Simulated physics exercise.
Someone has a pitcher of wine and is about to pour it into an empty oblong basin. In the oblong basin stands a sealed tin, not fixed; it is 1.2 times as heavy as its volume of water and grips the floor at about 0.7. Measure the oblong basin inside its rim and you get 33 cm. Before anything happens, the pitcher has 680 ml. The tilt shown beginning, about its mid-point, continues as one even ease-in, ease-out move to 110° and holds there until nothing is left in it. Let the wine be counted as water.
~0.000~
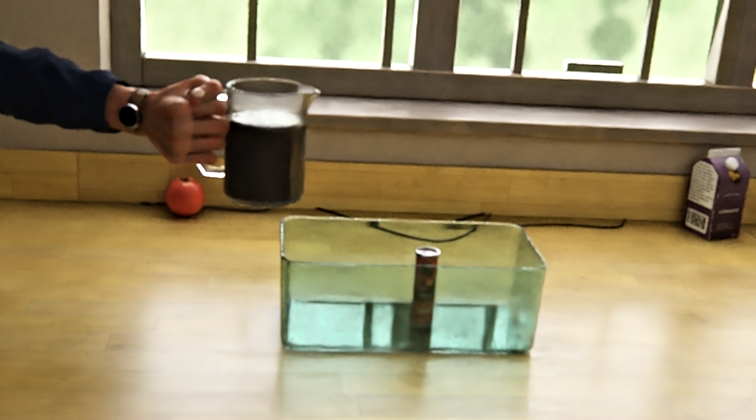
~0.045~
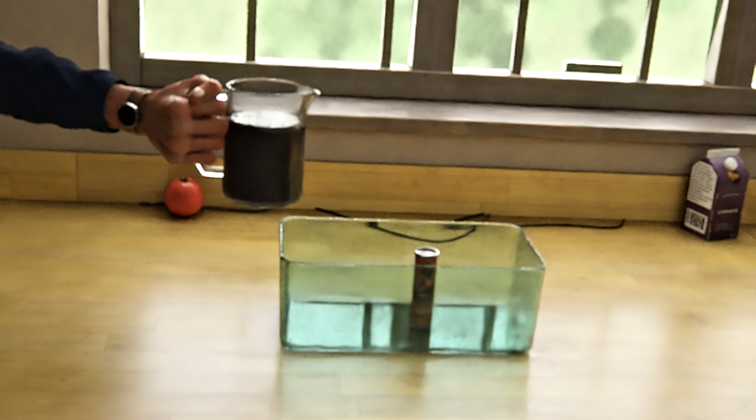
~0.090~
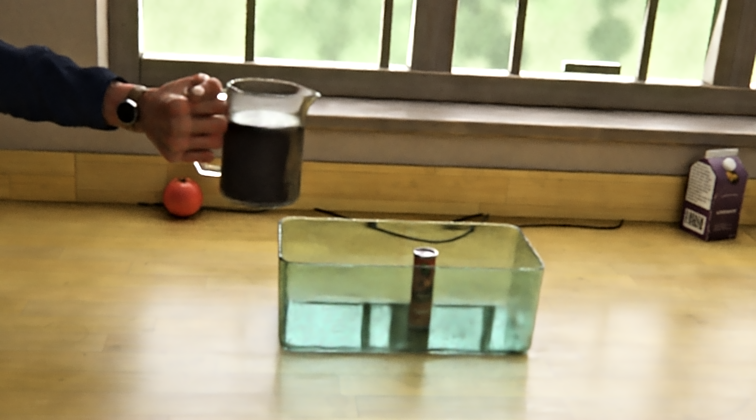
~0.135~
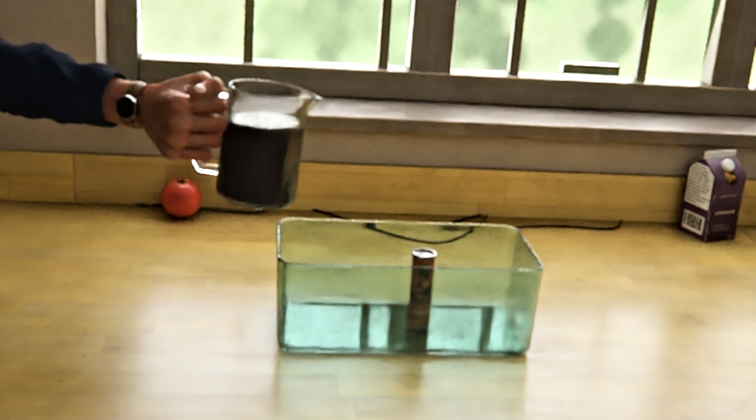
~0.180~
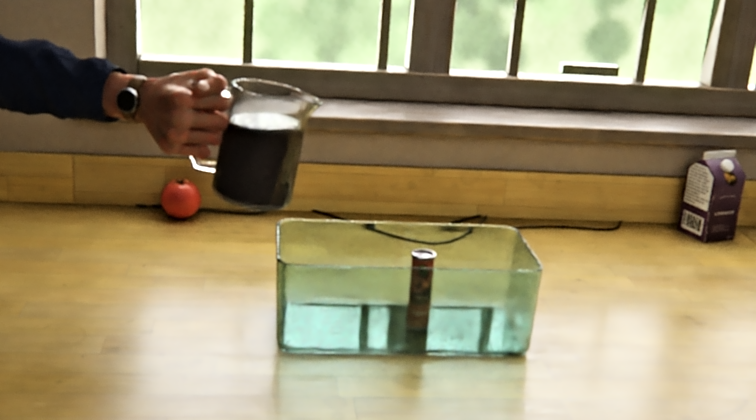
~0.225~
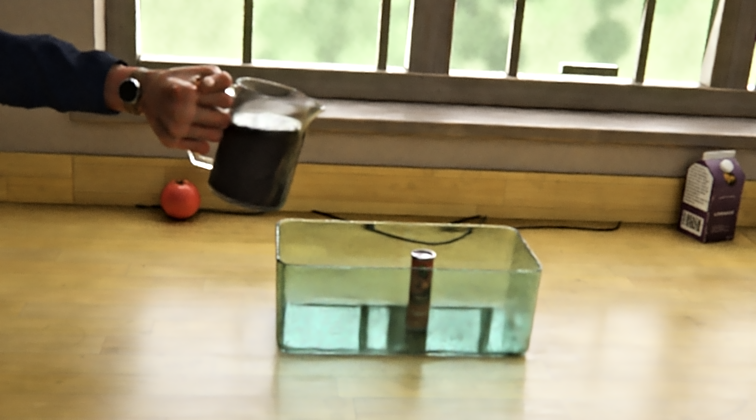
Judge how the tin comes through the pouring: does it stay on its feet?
It is left on its base.
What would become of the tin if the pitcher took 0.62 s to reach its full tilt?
Result: Tin upright.
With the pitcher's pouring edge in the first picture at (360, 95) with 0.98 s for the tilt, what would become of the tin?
It tumbles.
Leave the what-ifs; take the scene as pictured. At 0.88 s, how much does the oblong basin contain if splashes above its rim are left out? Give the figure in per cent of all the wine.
44 %, more or less.
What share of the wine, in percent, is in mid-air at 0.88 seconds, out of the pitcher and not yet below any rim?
In-air share: About 20 %.
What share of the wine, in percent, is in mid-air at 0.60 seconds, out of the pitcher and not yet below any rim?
Estimate: About 9 % of all of it.
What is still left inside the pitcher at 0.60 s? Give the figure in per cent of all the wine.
Roughly 90 %.
After 0.60 s the tilt is 74° and 91 per cent is still to pour; the tin stands where it began.
After 0.88 s the tilt is 107° and 35 per cent is still to pour; the tin stands where it began.
After 1.17 s the tilt is 110° and 3 per cent is still to pour; the tin stands where it began.
After 1.48 s the tilt is 110° and 0 per cent is still to pour; the tin stands where it began.
In the end the tin stands where it began.
